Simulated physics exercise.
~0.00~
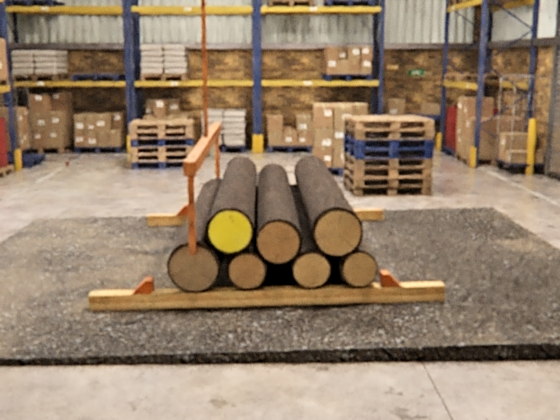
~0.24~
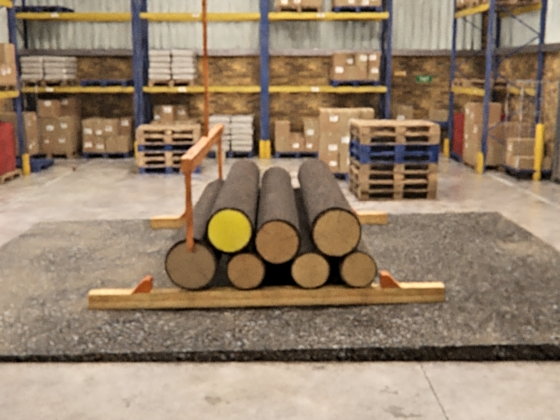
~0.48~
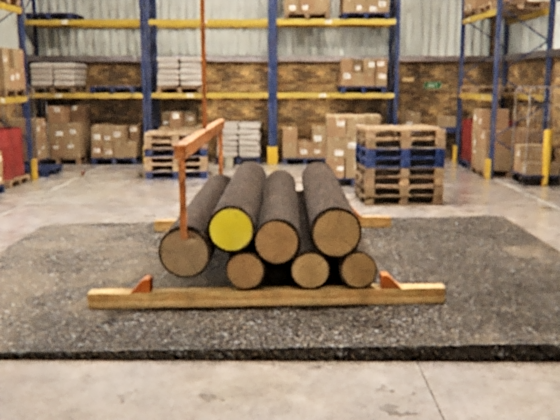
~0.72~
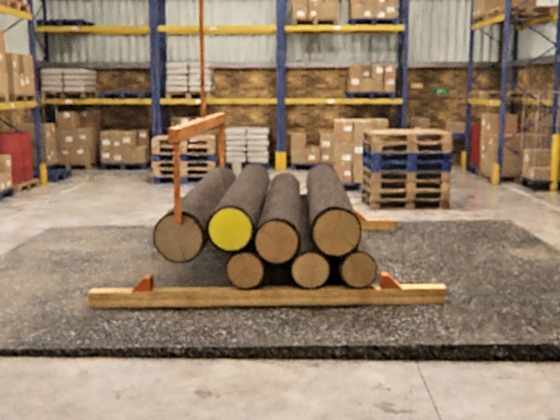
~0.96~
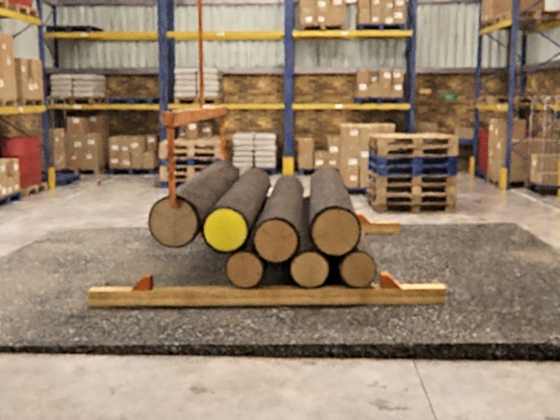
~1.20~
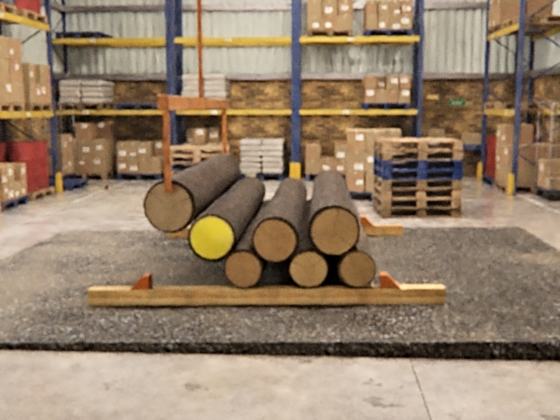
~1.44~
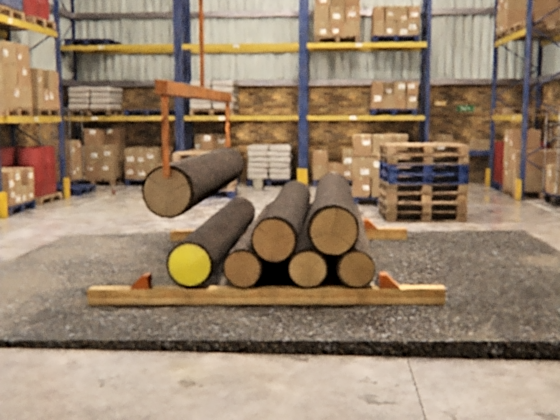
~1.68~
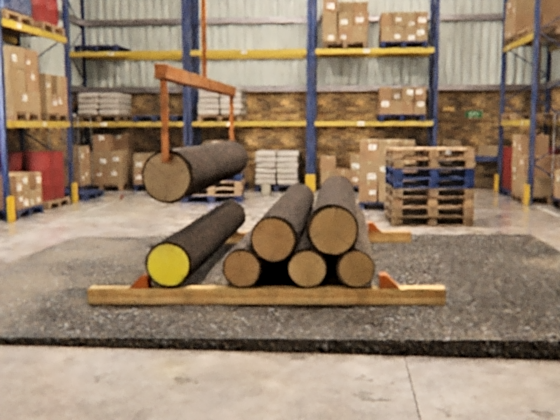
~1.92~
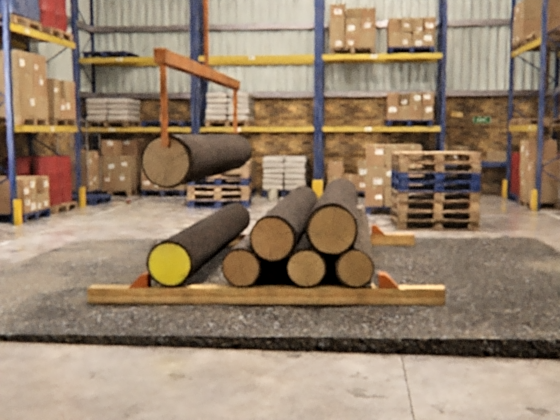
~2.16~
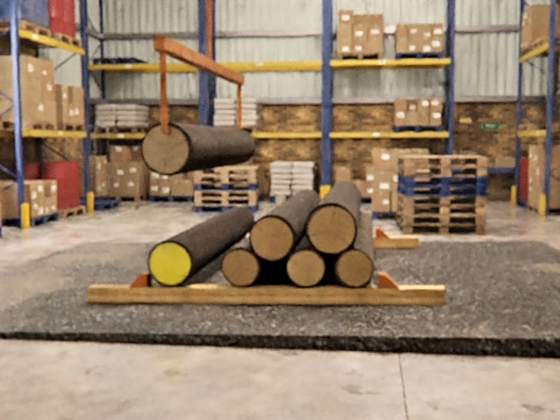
A stack of seven dark logs, one with a bright yellow end, rests between wooden beams on a dark gravel pad in a warehouse, seen from the front with the view drifting slightly sideways. Blue and yellow racks, boxes and pallets stand behind. An orange lifting beam hooks the log at the far left and raises it steadily out of the stack. The yellow-ended log beside it stays put at first, then rolls down to the left and stops against the left chock. The lifted log hangs high above it, while the other five remain piled on the right.
